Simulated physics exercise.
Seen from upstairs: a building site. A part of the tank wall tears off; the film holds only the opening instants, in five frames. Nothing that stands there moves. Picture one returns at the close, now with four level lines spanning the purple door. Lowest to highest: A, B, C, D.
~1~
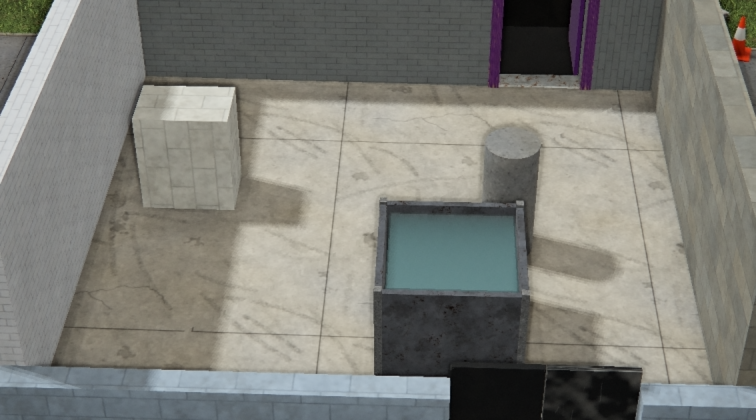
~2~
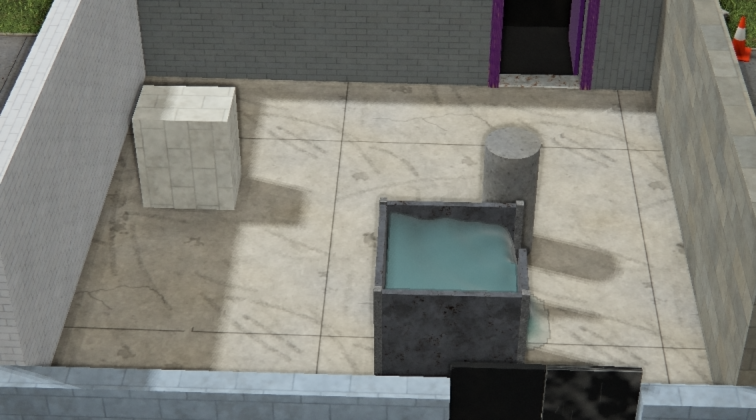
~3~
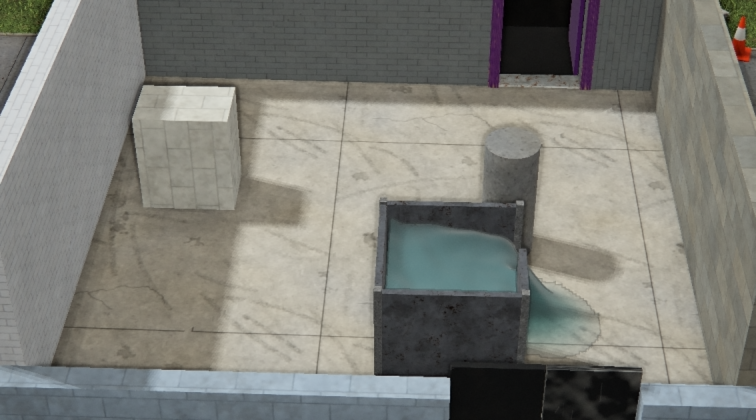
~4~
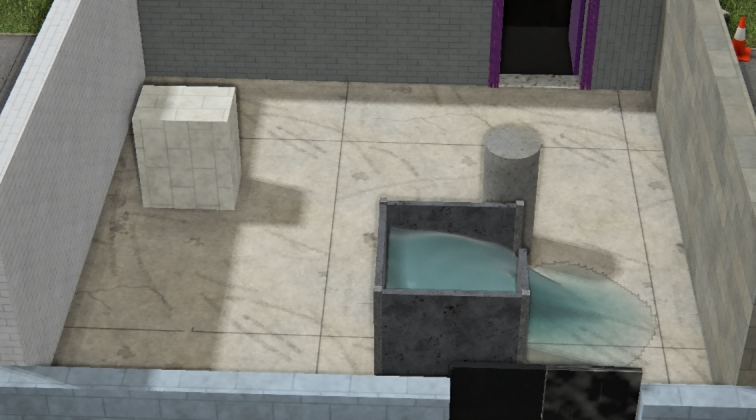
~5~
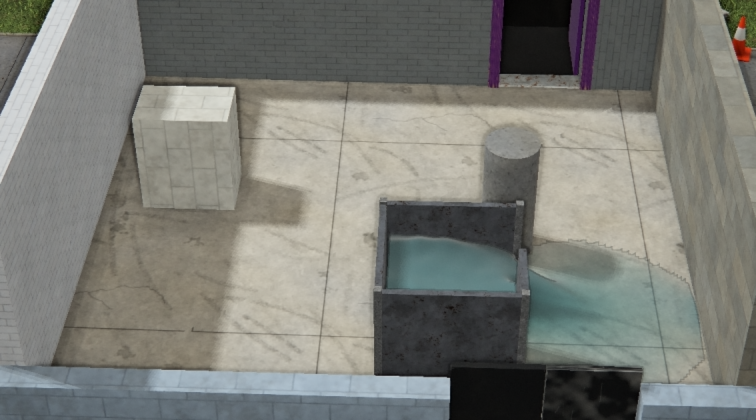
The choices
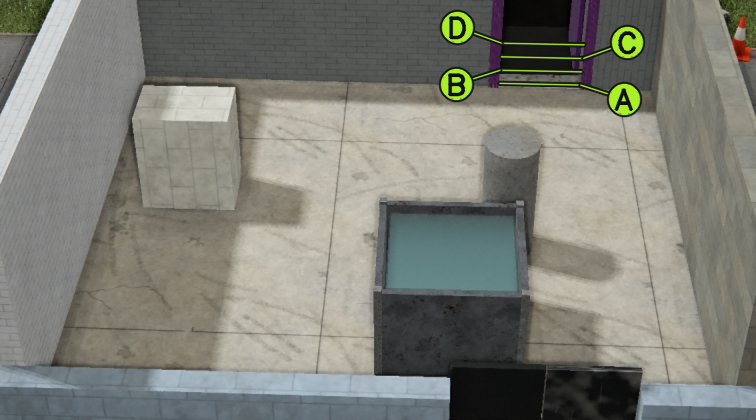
A dark stone tank full of blue-green water stood in a walled yard, then water poured out of its right side and spread across the pale floor toward the right wall.
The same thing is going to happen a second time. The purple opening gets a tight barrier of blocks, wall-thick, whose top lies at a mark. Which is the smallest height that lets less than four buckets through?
Take B.
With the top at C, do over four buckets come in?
No.
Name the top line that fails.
A.
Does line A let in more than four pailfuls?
Yes.
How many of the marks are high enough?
Three of them.
On the marked copy, A at (539, 84); B at (540, 71); C at (542, 57); D at (543, 44); from the bottom up A, B, C, D.
With A, about 11 bucketfuls get in.
With B, nothing gets over.
With C, nothing gets over.
With D, nothing gets over.
